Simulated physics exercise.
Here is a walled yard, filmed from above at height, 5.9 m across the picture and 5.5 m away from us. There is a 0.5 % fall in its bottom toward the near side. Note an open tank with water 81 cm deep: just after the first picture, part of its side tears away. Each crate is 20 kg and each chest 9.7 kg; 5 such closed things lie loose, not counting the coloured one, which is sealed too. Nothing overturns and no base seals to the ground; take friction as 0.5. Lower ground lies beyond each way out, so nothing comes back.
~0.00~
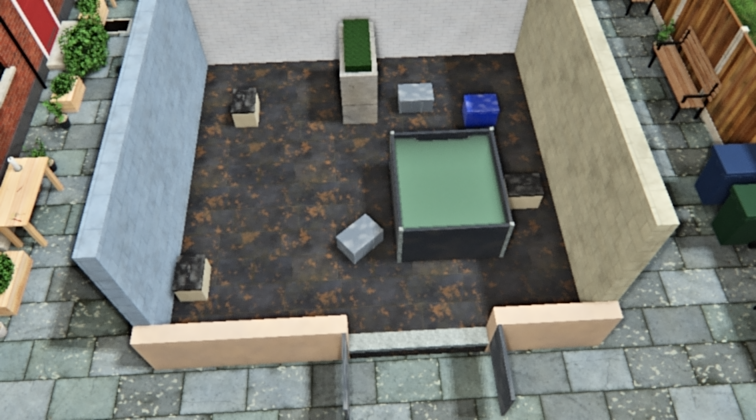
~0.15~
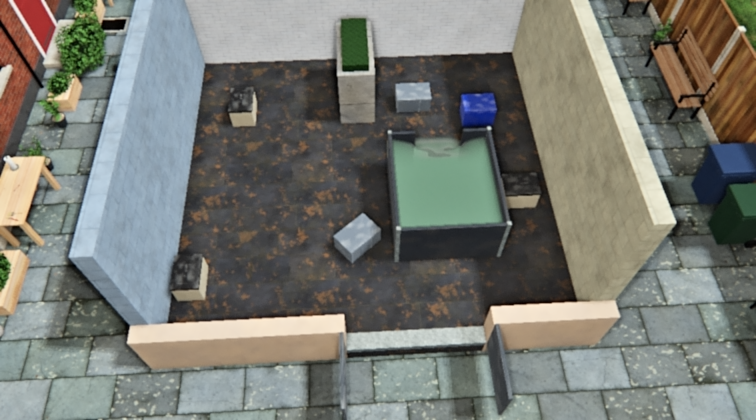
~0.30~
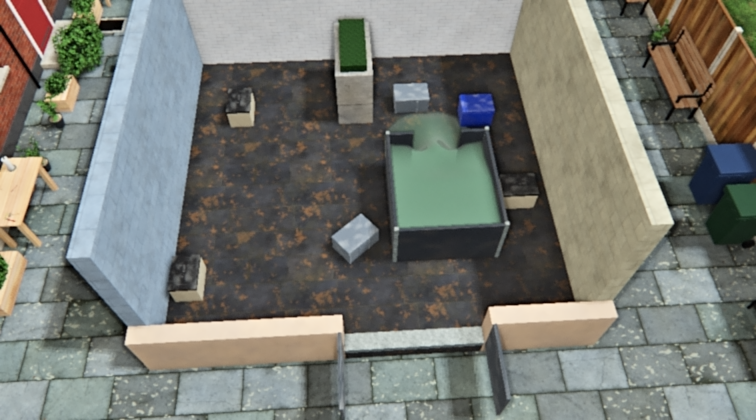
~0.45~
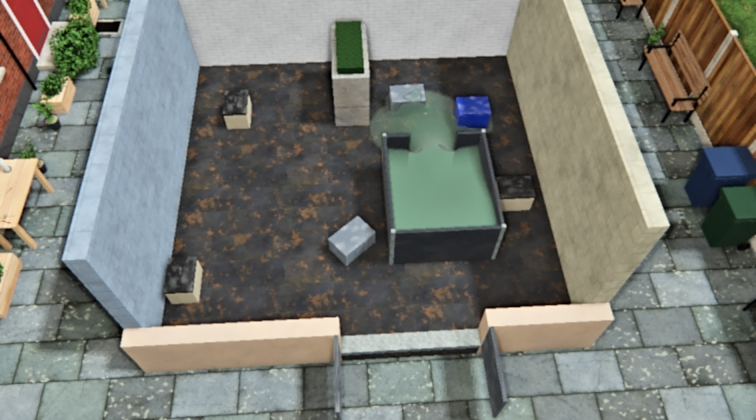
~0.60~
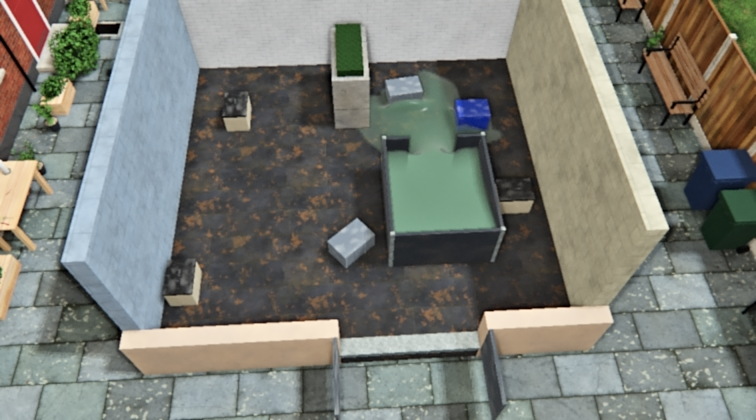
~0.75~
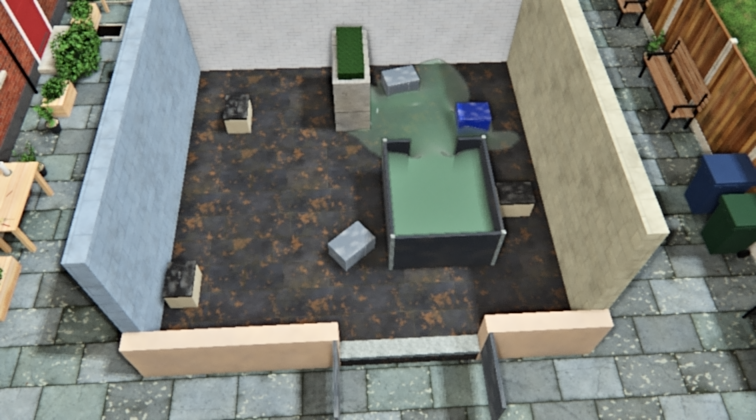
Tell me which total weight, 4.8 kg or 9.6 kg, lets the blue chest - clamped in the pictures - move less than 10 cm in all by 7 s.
Neither option works.
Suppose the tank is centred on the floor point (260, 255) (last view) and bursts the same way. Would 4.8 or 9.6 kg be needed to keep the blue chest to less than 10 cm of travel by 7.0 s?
Then it turns out both choices fall short.
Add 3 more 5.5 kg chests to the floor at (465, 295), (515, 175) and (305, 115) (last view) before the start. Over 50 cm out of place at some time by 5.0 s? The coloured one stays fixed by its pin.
Each in turn: Not that far, further than that, not that far.
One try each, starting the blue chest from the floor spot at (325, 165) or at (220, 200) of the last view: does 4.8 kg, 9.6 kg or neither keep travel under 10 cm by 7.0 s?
Try 1: Both insufficient. Try 2: Both insufficient.
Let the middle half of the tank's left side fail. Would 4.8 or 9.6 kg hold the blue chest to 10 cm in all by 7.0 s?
Then the lighter mass suffices.
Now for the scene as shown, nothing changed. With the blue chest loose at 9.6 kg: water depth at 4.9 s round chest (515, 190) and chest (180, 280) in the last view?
Depths: Near 13 cm, then near 1 cm.
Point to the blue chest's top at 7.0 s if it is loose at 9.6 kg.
Position estimate: Around (475, 306).
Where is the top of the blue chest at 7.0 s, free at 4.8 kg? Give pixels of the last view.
Near (490, 300).
After 1.4 s the blue chest would be 117 cm from its start with 4.8 kg and 120 cm from its start with 9.6 kg; 6 cm of water round it then.
After 3.1 s the blue chest would be 52 cm from its start with 4.8 kg and 62 cm from its start with 9.6 kg; 17 cm of water round it then.
After 4.9 s the blue chest would be 161 cm from its start with 4.8 kg and 220 cm from its start with 9.6 kg; 8 cm of water round it then.
After 7.0 s the blue chest would be 362 cm from its start with 4.8 kg and 370 cm from its start with 9.6 kg; 9 cm of water round it then.
